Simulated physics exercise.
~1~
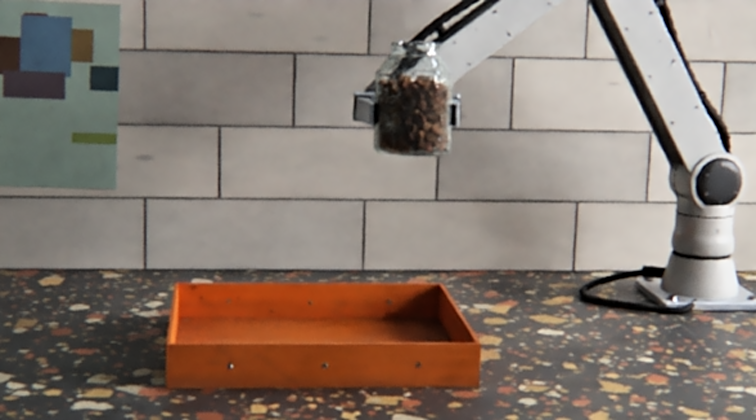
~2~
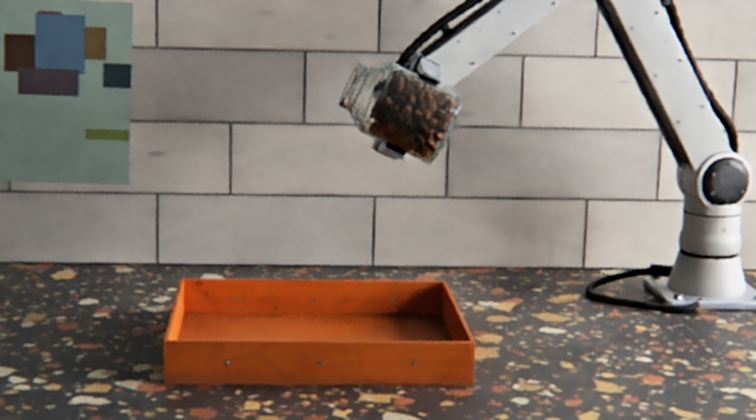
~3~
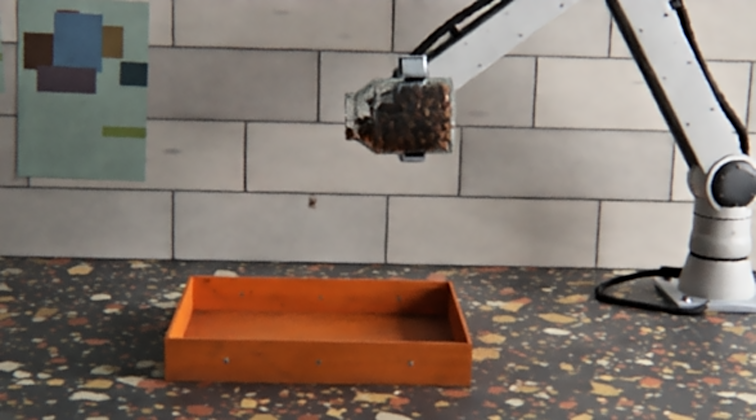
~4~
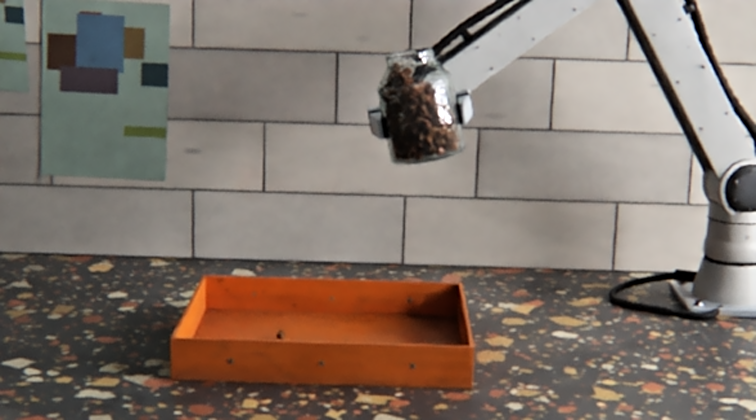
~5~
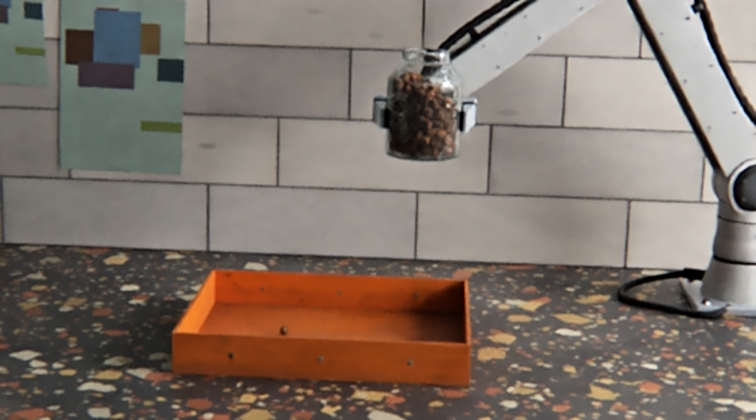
A robotic arm holding a clear jar of brown pellets tips it onto its side above an orange tray on a speckled countertop, and a single pellet drops out. The arm then turns the jar upright again, still nearly full, with one pellet lying in the tray.
